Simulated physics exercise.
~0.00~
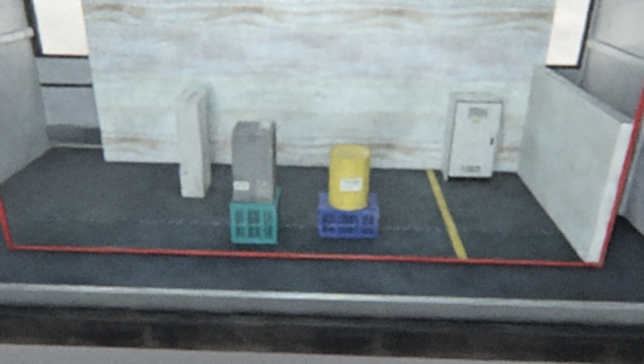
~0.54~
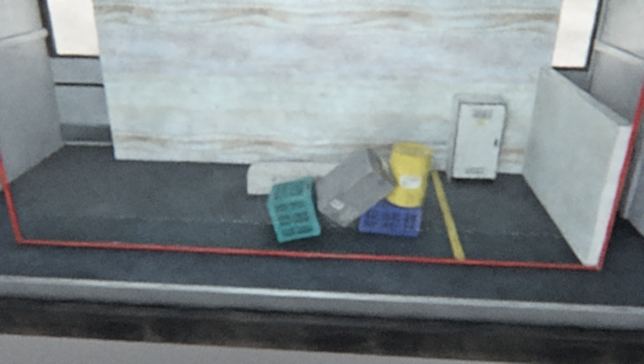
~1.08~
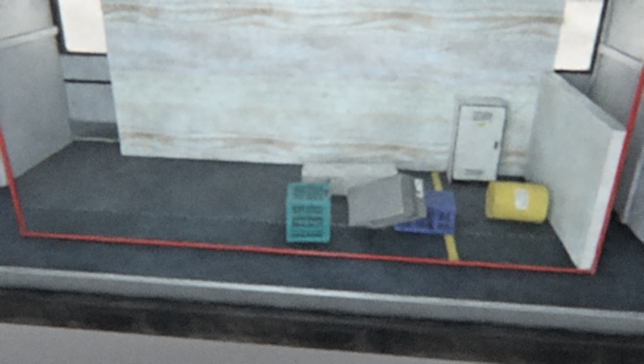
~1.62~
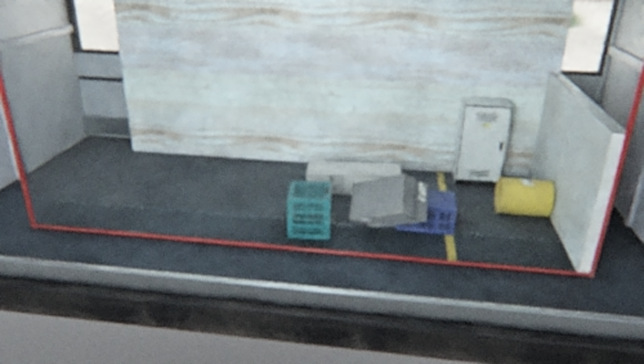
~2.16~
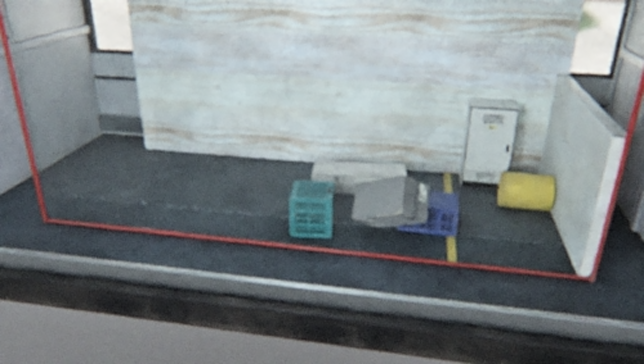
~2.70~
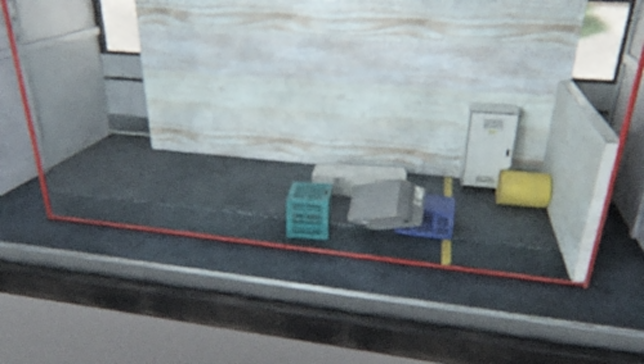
The clip opens on a grey-floored bay with a grey pack upright on a teal crate, a yellow drum on a blue crate, and a tall white box standing behind. The goods slide right, the teal crate twisting as the grey pack leans toward the still upright drum and the white box drops onto its side. The pack then falls over beside the blue crate, while the drum tips off and ends up on its side past the yellow line, near the right wall. After that, the goods barely move as the view drifts slightly. Both crates, the pack and the white box finish without passing the line.
